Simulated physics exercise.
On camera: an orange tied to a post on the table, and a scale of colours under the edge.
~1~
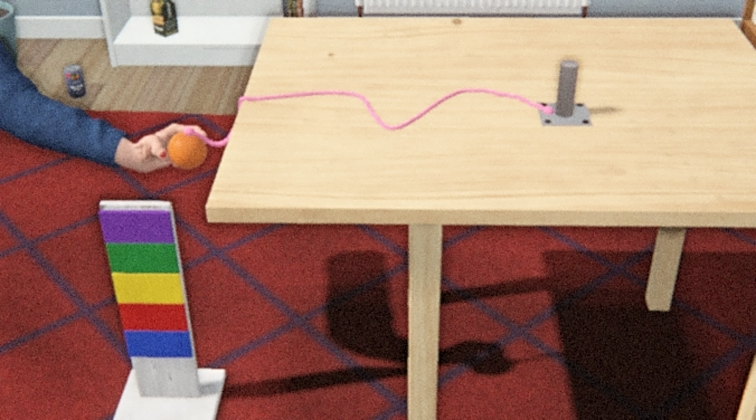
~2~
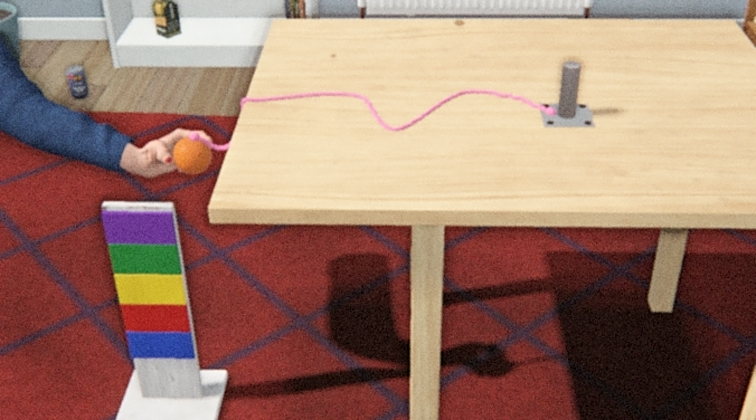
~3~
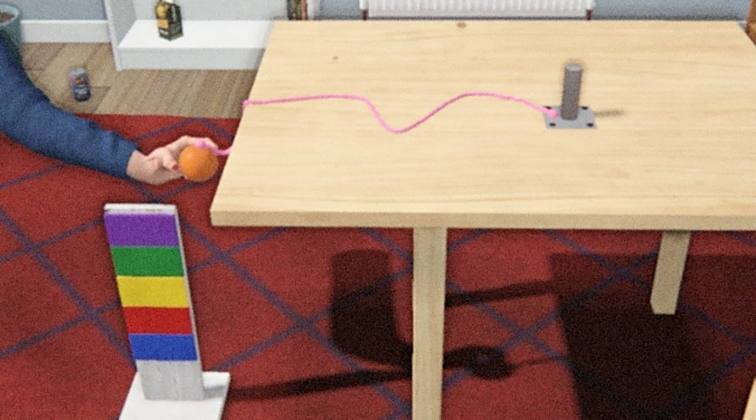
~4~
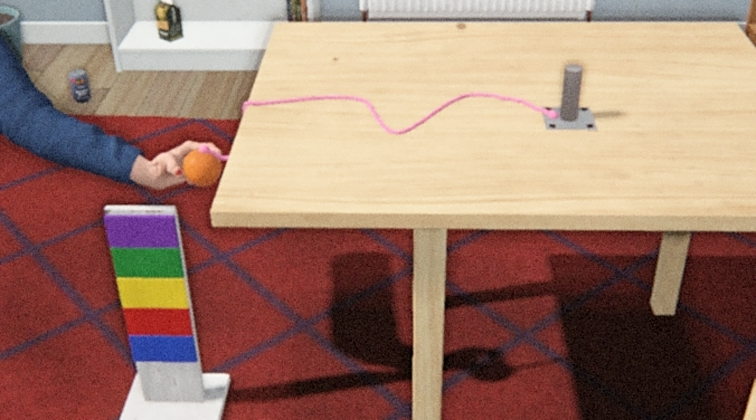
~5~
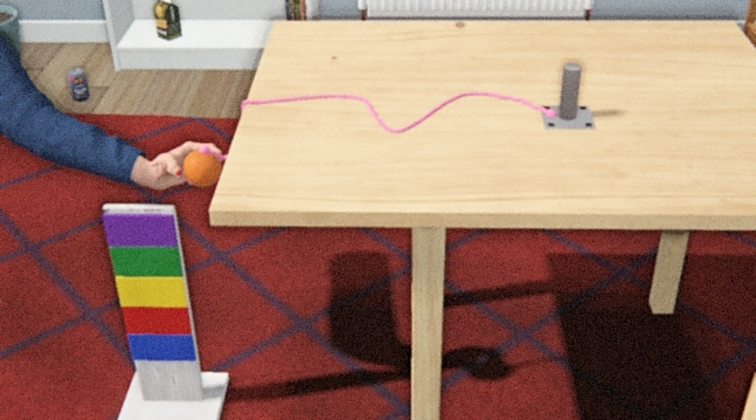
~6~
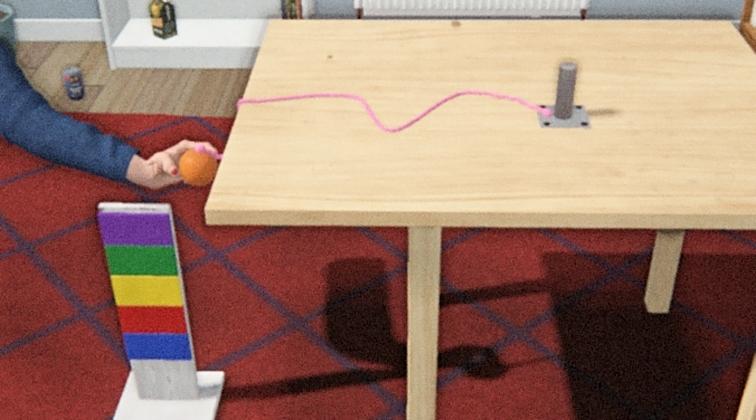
A hand holding an orange tied to a pink cord shifts slightly right and down beside the table's left edge, then stays nearly still, while the cord lies in loose curves across the tabletop to a grey post.
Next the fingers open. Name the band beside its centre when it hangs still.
The yellow one.
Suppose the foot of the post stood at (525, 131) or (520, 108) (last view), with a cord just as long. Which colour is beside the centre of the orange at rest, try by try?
Try by try: Red; red.
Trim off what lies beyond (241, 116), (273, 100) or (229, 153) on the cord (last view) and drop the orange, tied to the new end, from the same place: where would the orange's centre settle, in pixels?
Try by try, around (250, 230), (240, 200) and (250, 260).
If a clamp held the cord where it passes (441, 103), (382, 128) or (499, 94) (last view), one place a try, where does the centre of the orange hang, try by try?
In that order: (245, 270), (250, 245) and (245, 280).
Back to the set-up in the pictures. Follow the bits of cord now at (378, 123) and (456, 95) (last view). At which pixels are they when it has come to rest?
About (308, 109), and the other about (432, 112).
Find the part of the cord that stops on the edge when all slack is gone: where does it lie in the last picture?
The one at (350, 97).
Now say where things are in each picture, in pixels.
The first picture shows orange (187, 150); purple (137, 229); green (143, 260); yellow (148, 290); red (153, 318); blue (158, 346).
The second picture shows orange (193, 155); cord through (521, 98) (446, 101) (384, 125) (340, 94) (254, 101).
The third picture shows orange (199, 162).
The fourth picture shows orange (202, 167); cord through (523, 101) (448, 104) (386, 128) (342, 98) (256, 104).
The fifth picture shows orange (203, 168).
The sixth picture shows orange (199, 167); cord through (517, 99) (443, 102) (381, 126) (337, 95) (250, 102).
Early on, orange near (219, 290); level with yellow.
Midway, orange near (290, 288); level with yellow.
Near the end, orange near (242, 287); level with yellow.
Finally, orange near (254, 289); level with yellow. The cord holds its middle at yellow.
